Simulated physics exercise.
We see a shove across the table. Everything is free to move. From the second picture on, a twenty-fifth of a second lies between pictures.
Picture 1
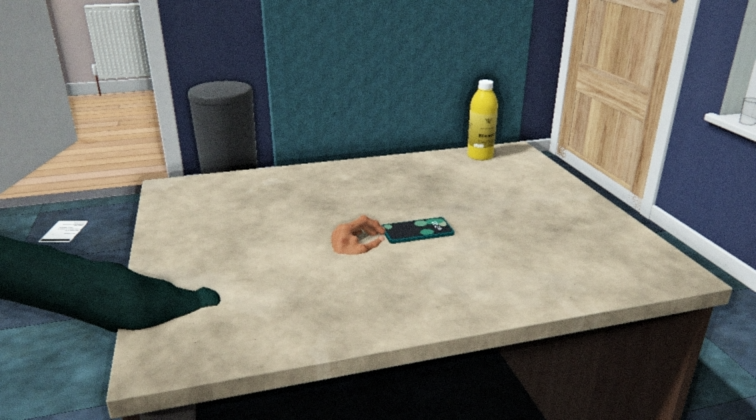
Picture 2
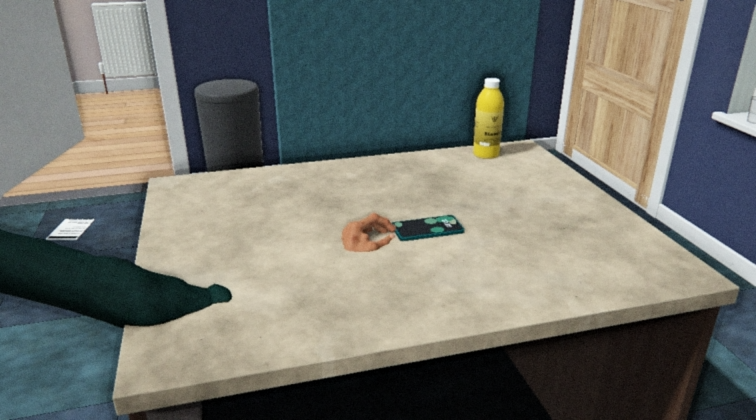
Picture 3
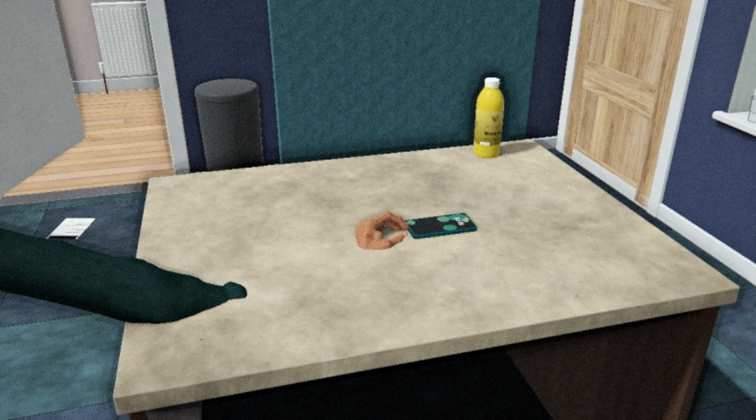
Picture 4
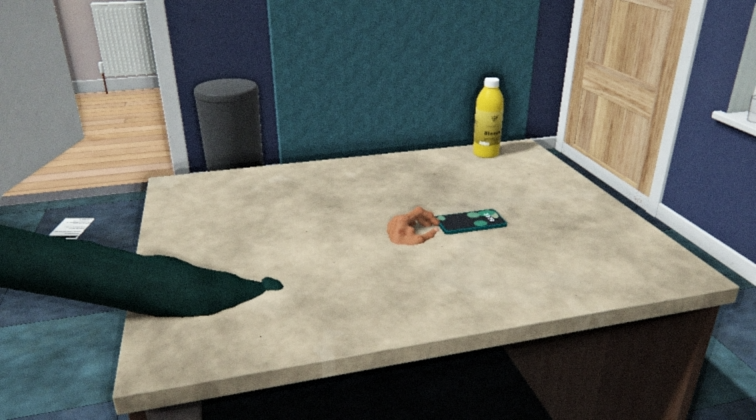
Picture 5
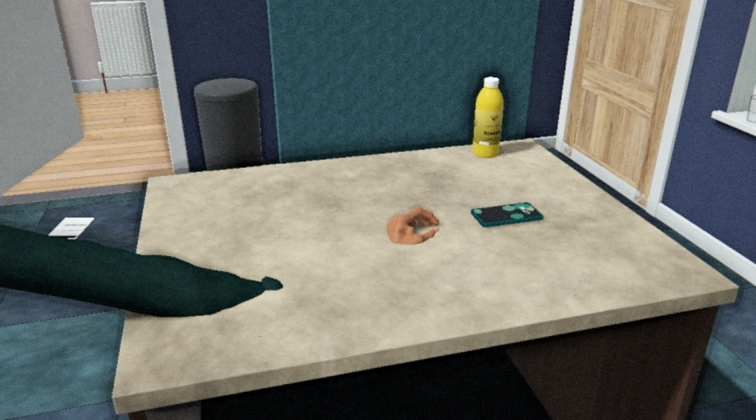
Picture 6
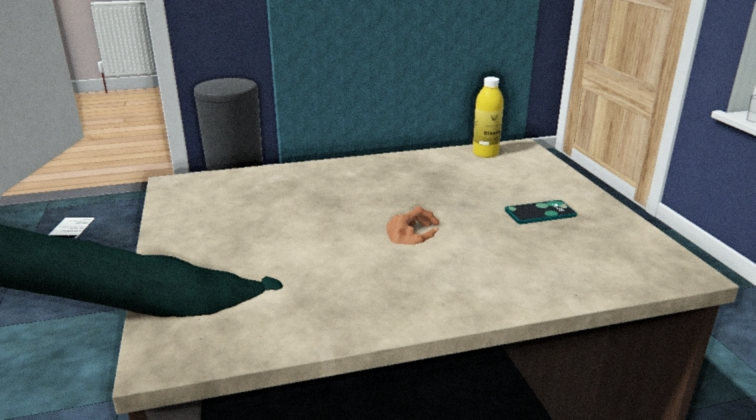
At first, a hand at the end of a dark green sleeve rests against a turquoise phone on a pale tabletop, with a yellow bottle standing behind. The hand pushes the phone to the right, then stays still while the phone slides on alone, further right, opening a gap between them.
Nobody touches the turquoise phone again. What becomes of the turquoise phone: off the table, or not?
The turquoise phone falls off the table.
Then, 0.20 s after the last picture, turquoise phone now off the table.
Then, 0.50 s after the last picture, things are still on the move.
By the end, off the table, turquoise phone.
